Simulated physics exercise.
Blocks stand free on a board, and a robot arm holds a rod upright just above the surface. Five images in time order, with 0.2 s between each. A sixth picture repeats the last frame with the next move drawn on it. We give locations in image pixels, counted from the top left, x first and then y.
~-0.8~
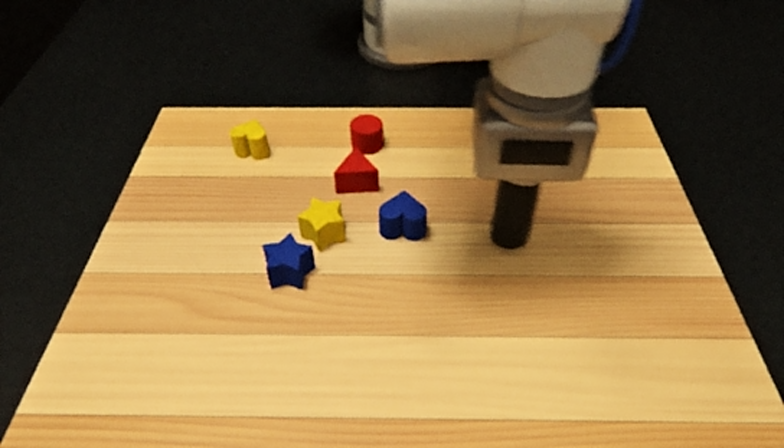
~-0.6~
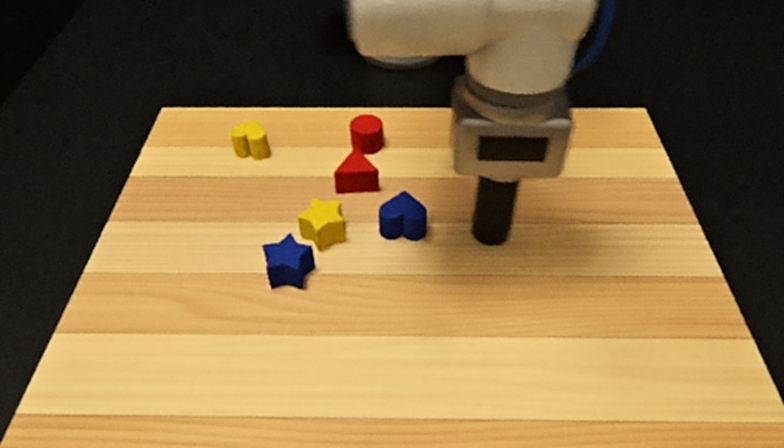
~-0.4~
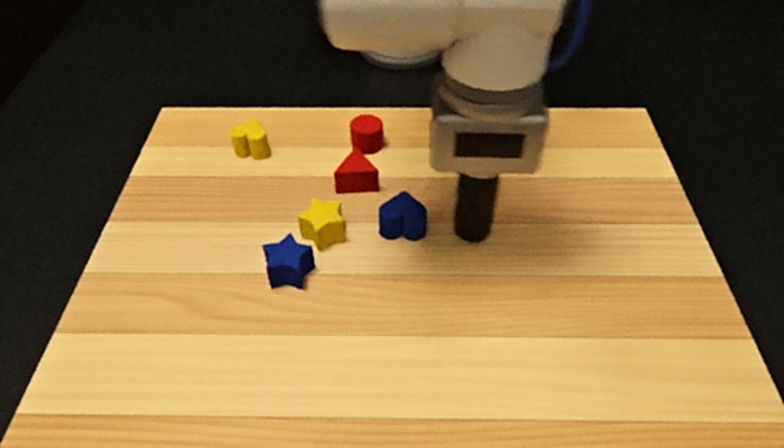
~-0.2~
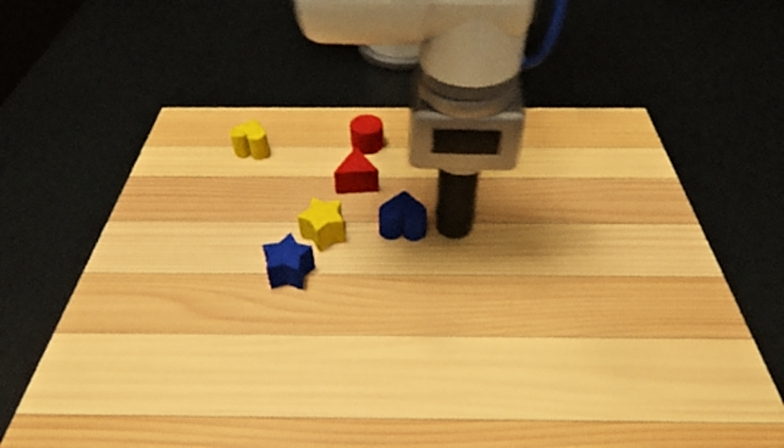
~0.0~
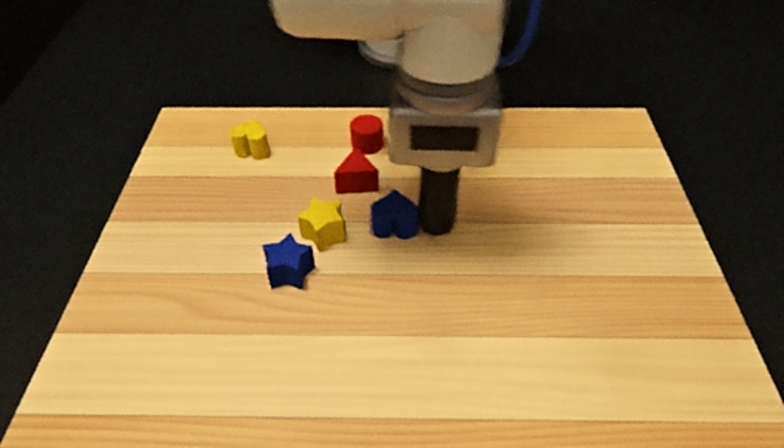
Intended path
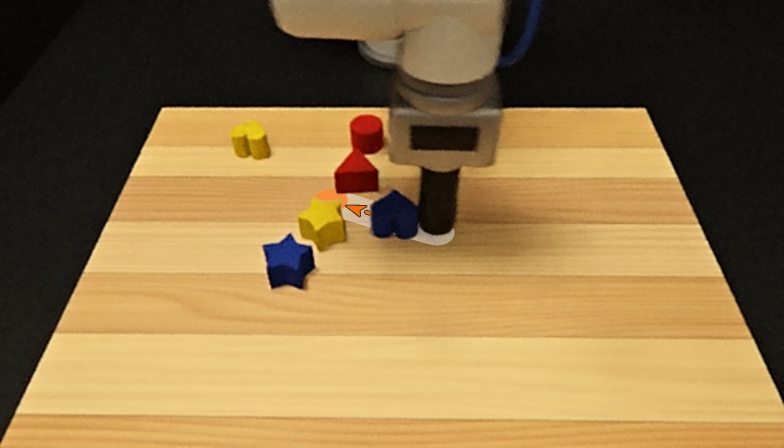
A robot arm moves its dark rod left across the board and nudges the blue heart block slightly left.
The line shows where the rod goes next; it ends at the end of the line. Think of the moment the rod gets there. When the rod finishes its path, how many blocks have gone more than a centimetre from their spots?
The count is two.
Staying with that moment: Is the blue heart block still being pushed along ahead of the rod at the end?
I expect so.
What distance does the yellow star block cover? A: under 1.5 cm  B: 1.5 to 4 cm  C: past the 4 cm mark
B
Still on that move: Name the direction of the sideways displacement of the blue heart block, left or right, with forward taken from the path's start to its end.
Heads left.
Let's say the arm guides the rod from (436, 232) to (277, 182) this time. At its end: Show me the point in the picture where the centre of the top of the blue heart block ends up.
It ends at (266, 189).
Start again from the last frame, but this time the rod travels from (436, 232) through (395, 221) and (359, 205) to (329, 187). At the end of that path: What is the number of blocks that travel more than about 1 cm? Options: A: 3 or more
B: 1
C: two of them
A: 3 or more.
The line goes in a line from (436, 232) to (330, 201).
What follows on the original path. One third of the way, rod at (397, 213); yellow star block at (317, 212), turned 15° anticlockwise; blue heart block at (354, 198).
Two thirds of the way, rod at (362, 203); yellow star block at (297, 215), turned 65° anticlockwise; blue heart block at (319, 190), turned 20° anticlockwise.
At the end, rod at (329, 192); blue star block unmoved; yellow star block at (290, 214), turned 85° anticlockwise; red three-sided block at (353, 161), turned 15° clockwise; blue heart block at (286, 185), turned 40° anticlockwise.
